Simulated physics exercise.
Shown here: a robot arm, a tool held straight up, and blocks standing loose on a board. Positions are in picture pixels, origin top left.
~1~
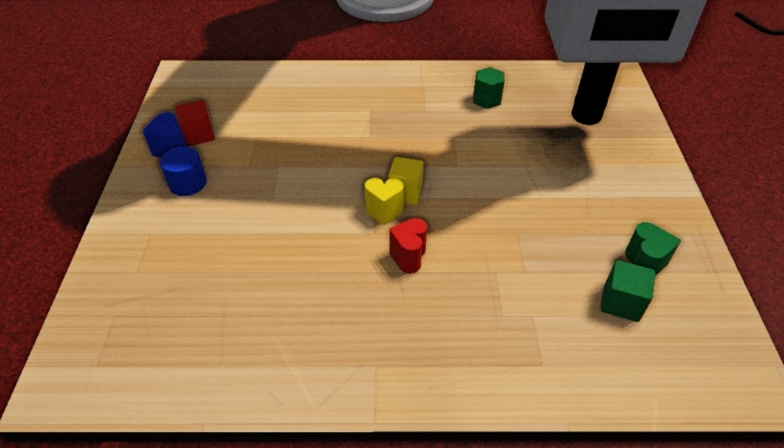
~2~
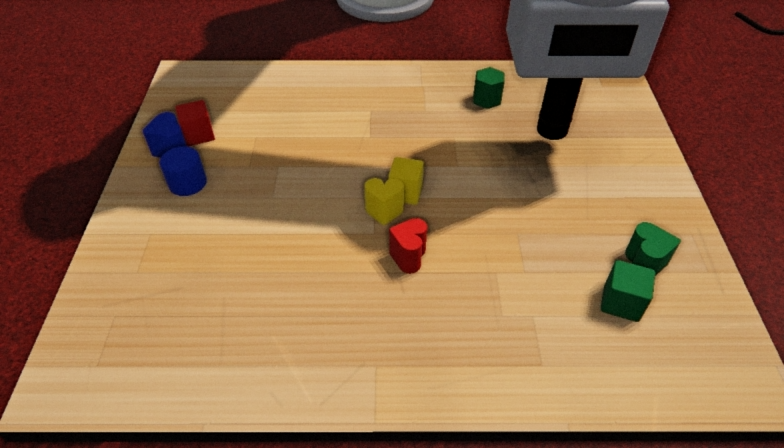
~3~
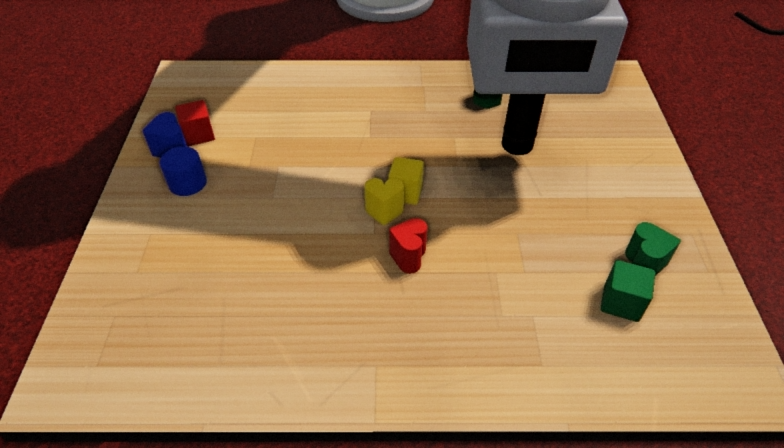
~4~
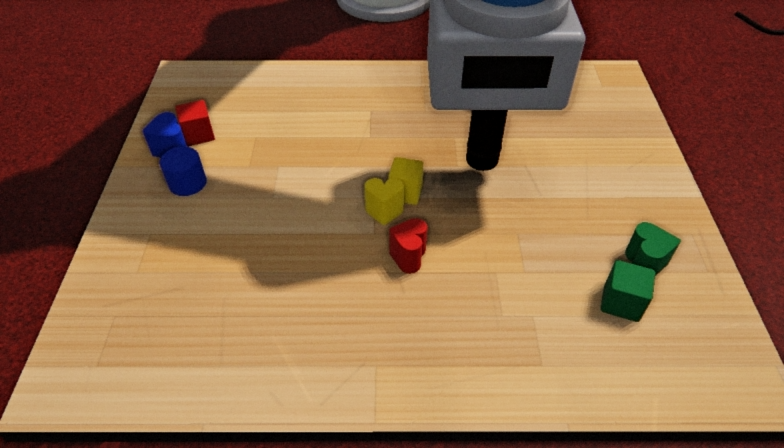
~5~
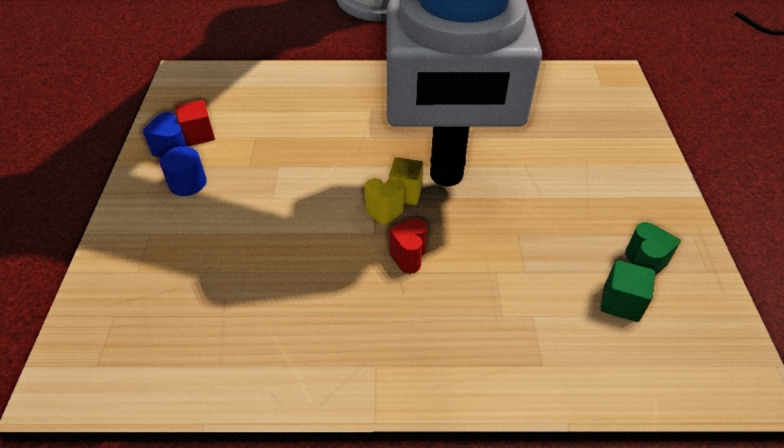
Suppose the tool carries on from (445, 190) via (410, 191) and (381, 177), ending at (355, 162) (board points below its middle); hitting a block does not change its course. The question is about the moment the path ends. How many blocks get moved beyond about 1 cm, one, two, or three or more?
Shifted over 1 cm: One.
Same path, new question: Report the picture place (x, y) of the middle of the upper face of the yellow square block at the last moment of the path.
It ends at (348, 163).
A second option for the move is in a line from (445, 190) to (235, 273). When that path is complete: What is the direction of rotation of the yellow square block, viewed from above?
It ends up turned clockwise.
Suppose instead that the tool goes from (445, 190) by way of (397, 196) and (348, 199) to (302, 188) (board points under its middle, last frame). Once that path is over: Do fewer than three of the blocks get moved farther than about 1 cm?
Going by the path, yes.
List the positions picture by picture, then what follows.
Tool's lower end at (586, 117); yellow heart block at (384, 187); yellow square block at (406, 168), in the first frame.
Tool at (552, 131); blocks still, in the second frame.
Tool at (517, 146); blocks still, in the third frame.
Tool at (482, 161); blocks still, in the fourth frame.
Tool at (447, 176); yellow heart block at (384, 187); yellow square block at (406, 168), in the fifth frame.
The first path, step by step. One third of the way, tool at (409, 177); yellow square block at (377, 167), turned 15° anticlockwise.
Two thirds of the way, tool at (379, 162); yellow square block at (351, 163), turned 55° anticlockwise.
At the end, tool at (354, 148); yellow heart block still; yellow square block at (348, 163), turned 60° anticlockwise.
